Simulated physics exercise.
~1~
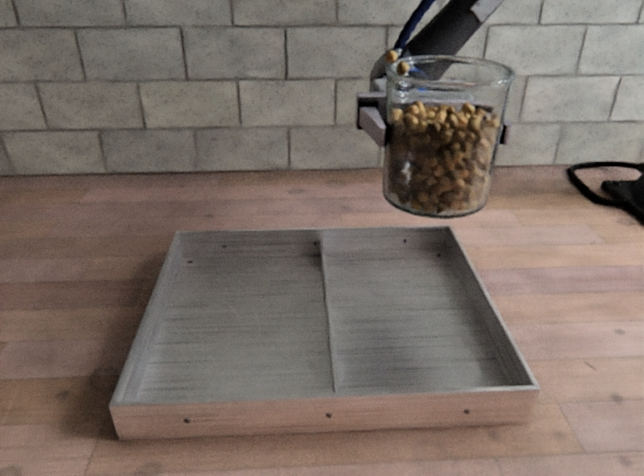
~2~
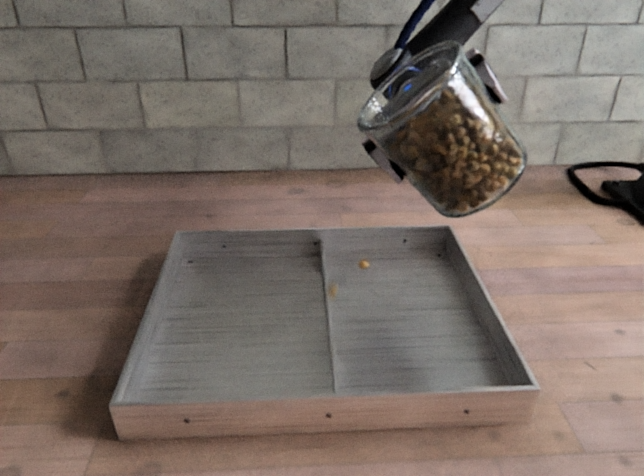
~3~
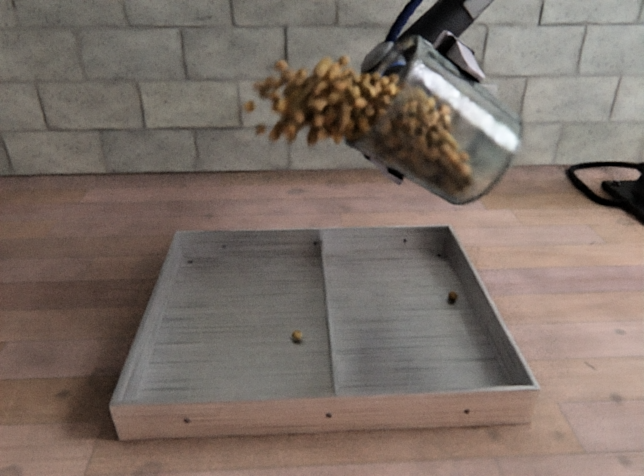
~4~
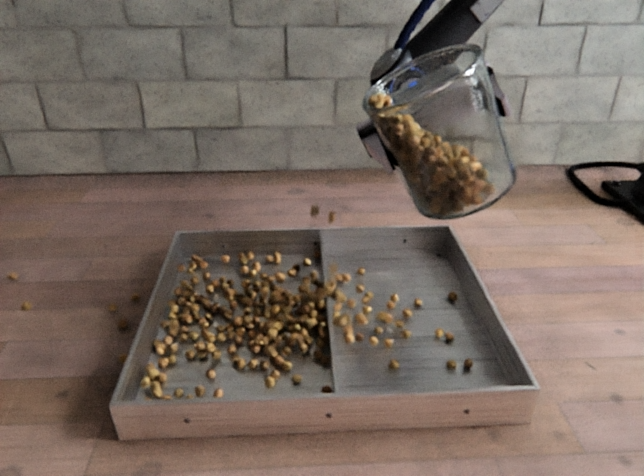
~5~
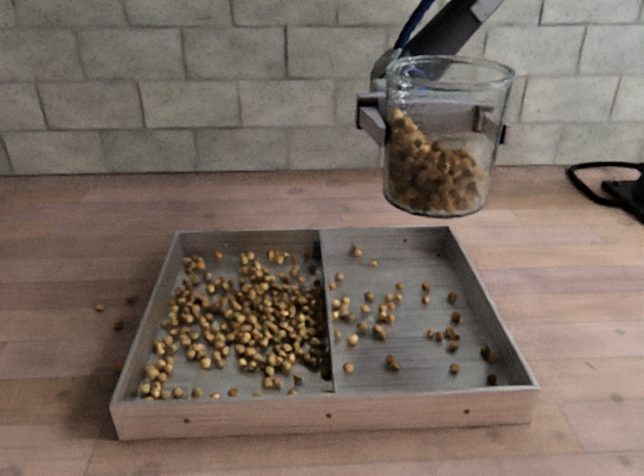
At the start, a robot arm holds a clear glass beaker well filled with dried chickpeas above an empty shallow tray split by a cross wall. The beaker tips to the left, and the first few chickpeas drop into the tray. Tilting further, it flings out a thick stream toward the left. The chickpeas scatter mostly across the left part, with fewer in the right, as the beaker begins to tilt back. Finally it is upright again, still holding a good share of its load, while a few stray pieces lie on the table outside the tray.
